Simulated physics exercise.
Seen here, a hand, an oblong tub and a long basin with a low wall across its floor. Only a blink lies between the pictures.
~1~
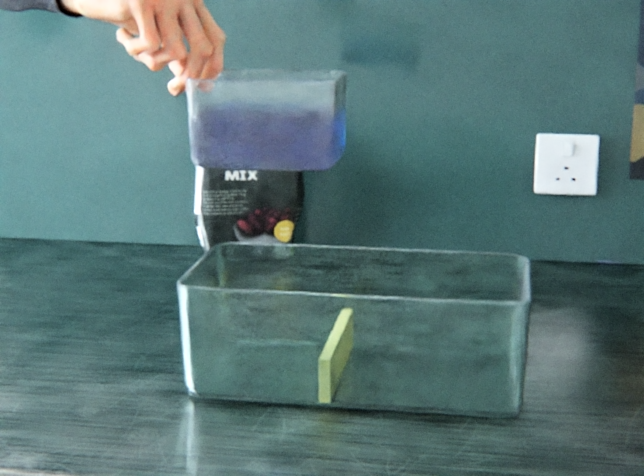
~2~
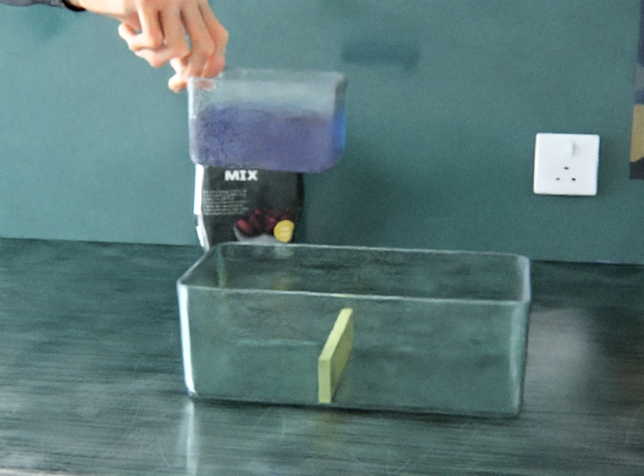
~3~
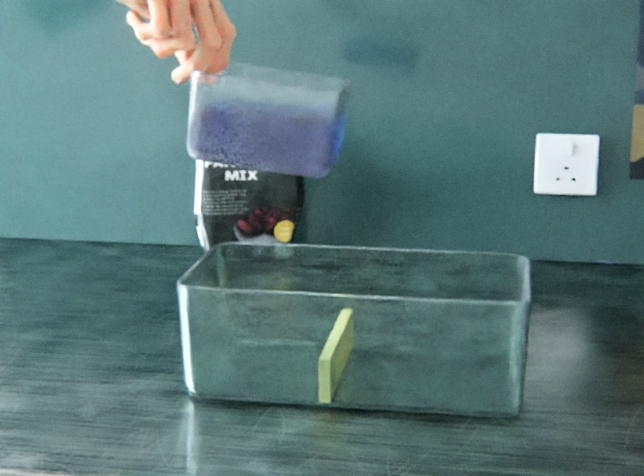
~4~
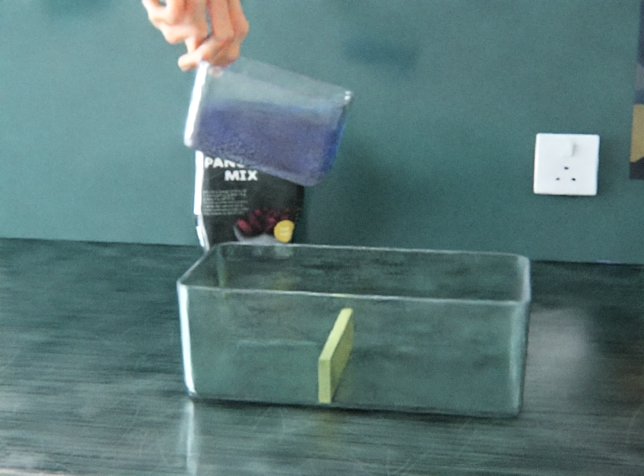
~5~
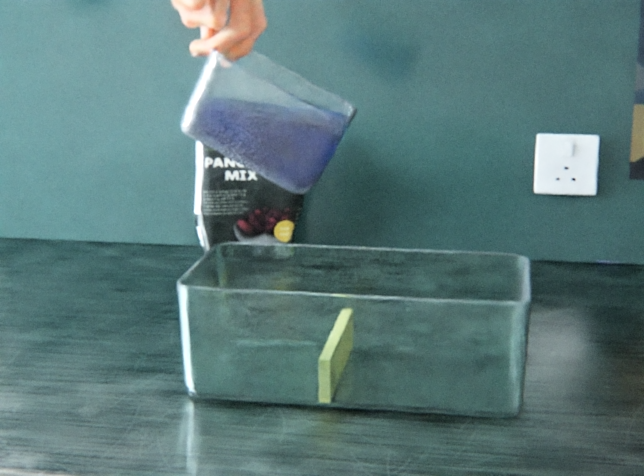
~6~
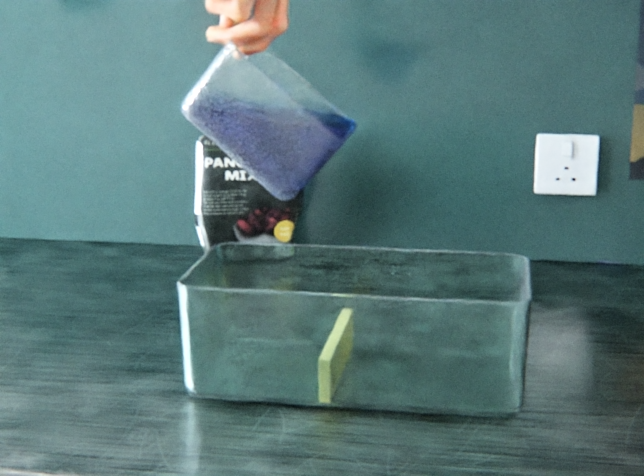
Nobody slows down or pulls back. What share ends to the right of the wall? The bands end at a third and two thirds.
The share right of the wall is over two thirds.
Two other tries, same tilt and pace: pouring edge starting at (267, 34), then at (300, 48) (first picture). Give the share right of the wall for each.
Roughly 40 per cent, and 65 per cent.
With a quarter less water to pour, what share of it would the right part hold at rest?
Close to 90 per cent.
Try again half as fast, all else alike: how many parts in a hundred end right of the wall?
About 95 per cent.
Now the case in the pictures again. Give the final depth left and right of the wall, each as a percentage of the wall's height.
Some 0 per cent left and 40 right.
A moment on, the tilt is 104° and 21 per cent is still to pour, 0 is left of the wall and 35 right of it.
Next, the tilt is 113° and 4 per cent is still to pour, 7 is left of the wall and 82 right of it.
Then the tilt is 113° and 0 per cent is still to pour, 8 is left of the wall and 91 right of it.
Later the tilt is 113° and 0 per cent is still to pour, 7 is left of the wall and 91 right of it.
Finally, 7 per cent lies left of the wall, 91 right of it and 1 outside.
